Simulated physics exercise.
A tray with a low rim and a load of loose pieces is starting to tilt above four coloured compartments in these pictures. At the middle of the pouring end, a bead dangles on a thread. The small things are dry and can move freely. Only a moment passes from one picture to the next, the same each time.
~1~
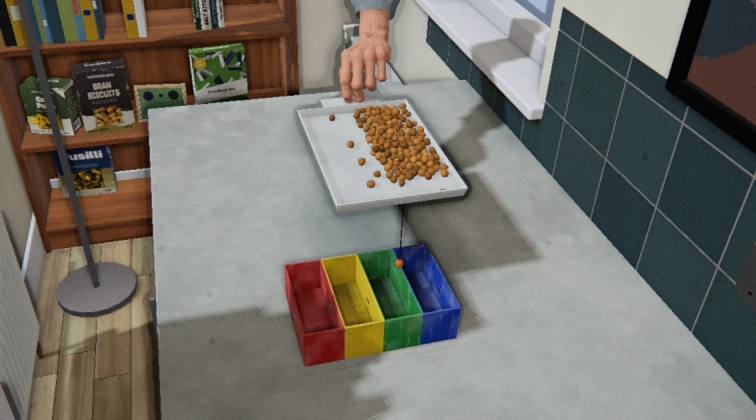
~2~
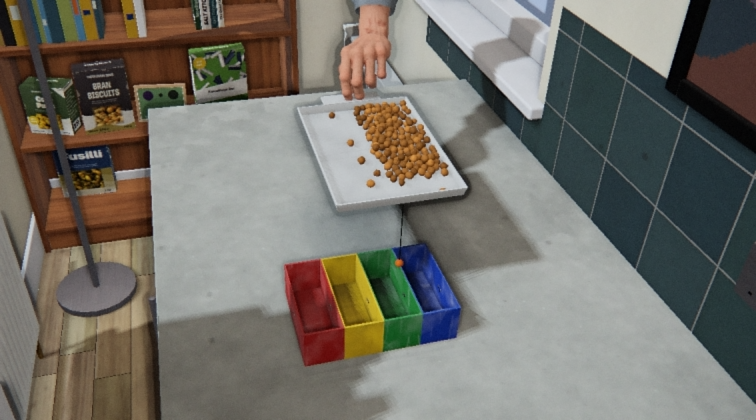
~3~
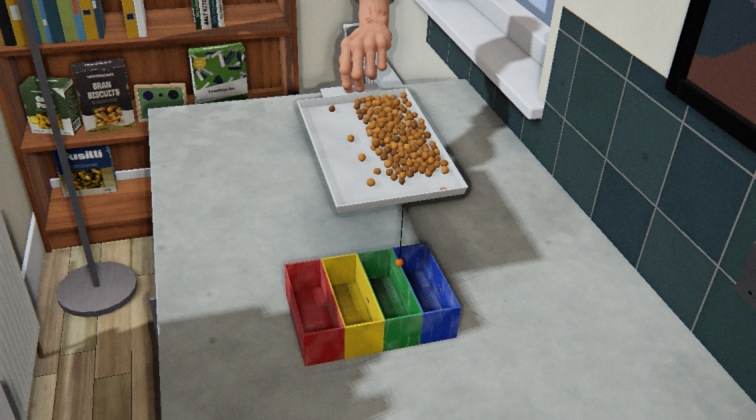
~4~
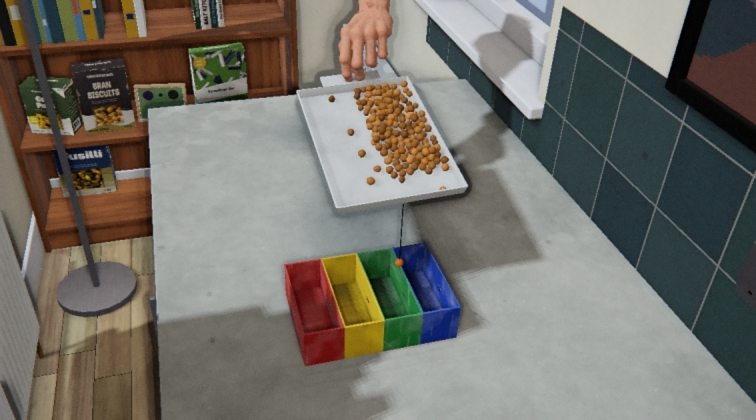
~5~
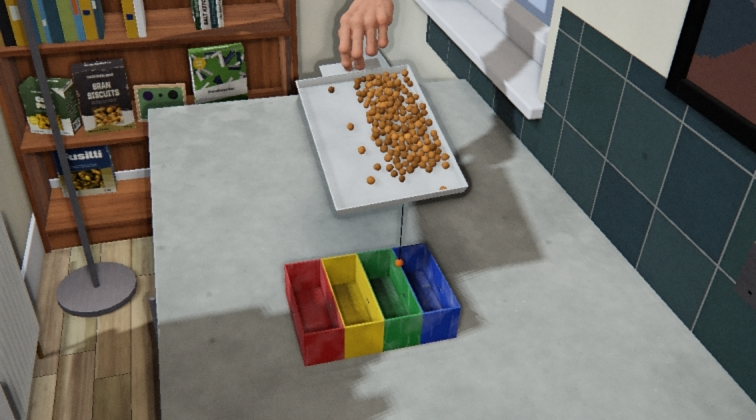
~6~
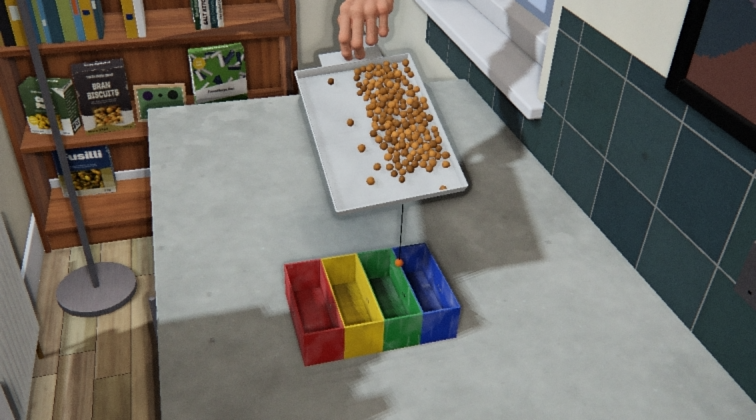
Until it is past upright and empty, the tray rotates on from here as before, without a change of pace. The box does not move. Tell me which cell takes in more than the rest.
I would say the yellow cell.
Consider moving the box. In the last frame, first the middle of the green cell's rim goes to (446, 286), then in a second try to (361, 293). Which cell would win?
The first time it is the red one; the second time it is green.
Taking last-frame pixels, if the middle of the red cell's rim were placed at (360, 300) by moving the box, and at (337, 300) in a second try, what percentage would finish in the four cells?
Roughly 80 % and then 90 %.
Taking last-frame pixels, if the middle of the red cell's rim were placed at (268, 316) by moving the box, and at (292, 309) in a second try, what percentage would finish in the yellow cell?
Close to 10 in a hundred, then close to 30 in a hundred.
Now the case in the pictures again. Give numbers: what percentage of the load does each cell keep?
I'd put the red cell near 10, the yellow cell near 50, the green cell near 20, and the blue cell near 10.
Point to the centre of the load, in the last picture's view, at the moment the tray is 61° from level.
Look about (380, 186) in the last picture.
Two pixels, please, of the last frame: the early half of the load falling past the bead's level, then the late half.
Close to (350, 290), then close to (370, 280).
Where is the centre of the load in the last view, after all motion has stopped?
I'd place the middle at about (362, 326).
Soon, tray tipped steeply; most on the tray; a stray few in the yellow cell; a stray few in the blue cell; a stray few in the green cell; a small part falling or outside the box.
A while on, tray tipped right over; about a third on the tray; about a quarter in the yellow cell; a small part in the red cell; a small part in the blue cell; a stray few in the green cell; about a quarter falling or outside the box.
Towards the end, tray tipped past a quarter turn; about half in the yellow cell; about a quarter in the green cell; a small part in the red cell; a small part in the blue cell; a small part falling or outside the box.
Finally, tray tipped past a quarter turn; about half in the yellow cell; about a quarter in the green cell; a small part in the red cell; a small part in the blue cell; a small part outside the box.
